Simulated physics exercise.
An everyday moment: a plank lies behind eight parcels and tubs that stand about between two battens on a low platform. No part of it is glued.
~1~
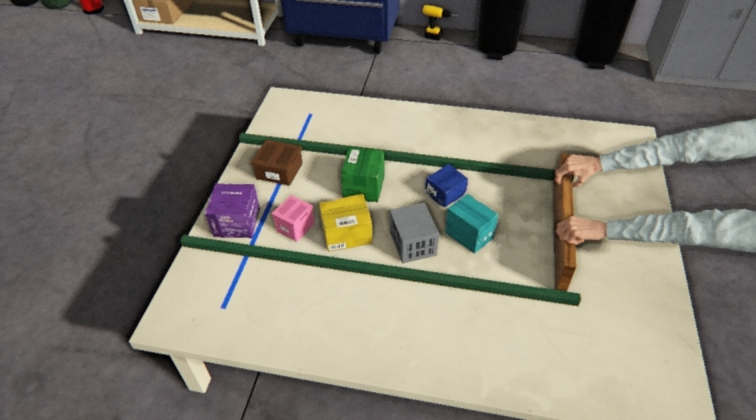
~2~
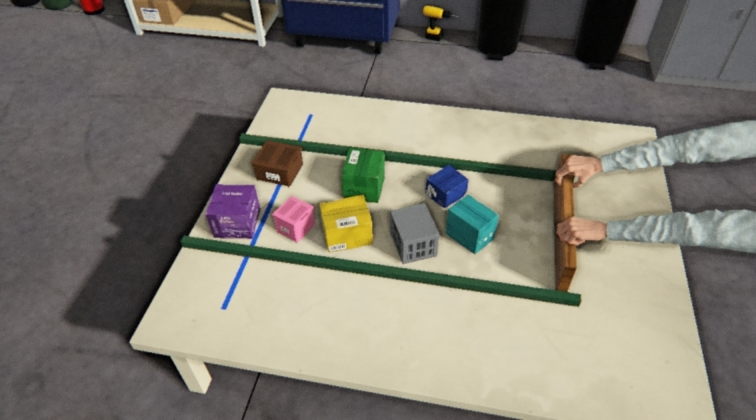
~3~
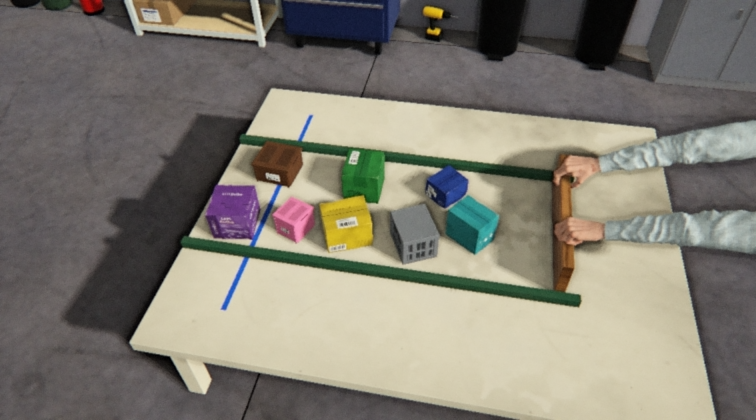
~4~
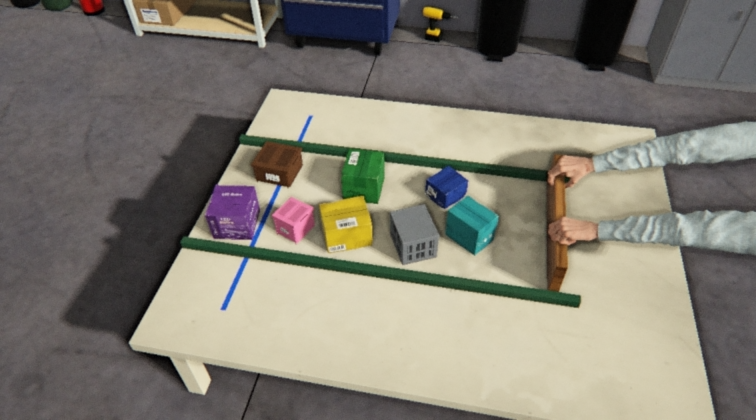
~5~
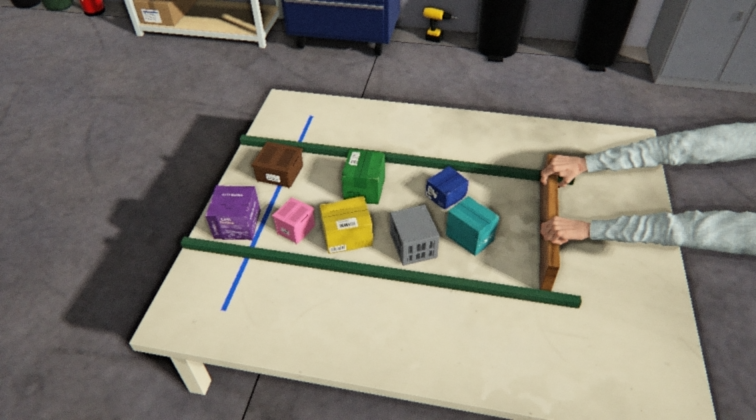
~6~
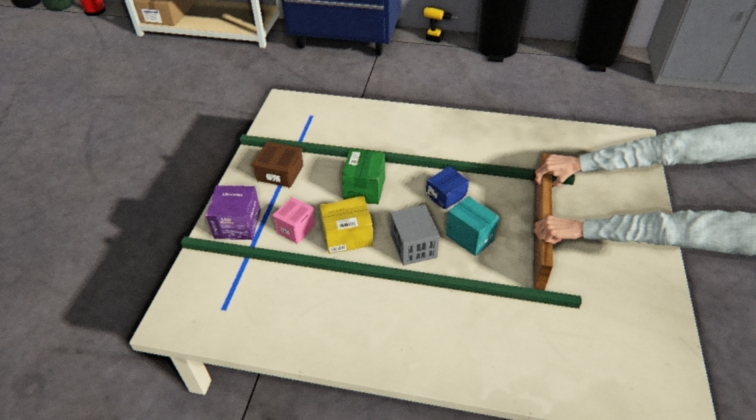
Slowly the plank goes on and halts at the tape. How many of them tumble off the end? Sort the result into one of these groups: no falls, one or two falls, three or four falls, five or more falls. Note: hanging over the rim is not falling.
Three or four falls.
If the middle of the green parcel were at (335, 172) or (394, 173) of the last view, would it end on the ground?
In turn it stays put; stays put.
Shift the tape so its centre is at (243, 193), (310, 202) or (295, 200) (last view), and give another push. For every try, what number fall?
5, 1, 2.
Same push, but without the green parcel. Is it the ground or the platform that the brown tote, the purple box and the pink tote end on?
The brown tote survives; the purple box drops off; the pink tote drops off.
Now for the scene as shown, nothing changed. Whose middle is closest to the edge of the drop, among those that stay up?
Nearest at the end: The yellow parcel.
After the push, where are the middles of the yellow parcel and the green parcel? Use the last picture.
The yellow parcel stops around (193, 218); the green parcel around (239, 159).
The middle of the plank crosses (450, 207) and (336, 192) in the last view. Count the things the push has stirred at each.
The first number is 3, the next one 8.
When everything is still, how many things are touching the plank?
The count in contact is 3.
Soon after, none off yet; purple box at rest near (235, 213); brown tote at rest near (279, 165); pink tote at rest near (295, 221).
Then, none off yet; purple box at rest near (235, 213); brown tote at rest near (279, 165); pink tote moved a little near (278, 220).
Further on, none off yet; purple box tipped a little near (177, 211); brown tote moved about its own width near (251, 162); pink tote moved well along near (211, 217).
By the end, the number that fall off is three or four; fallen, pink tote, brown tote and purple box.
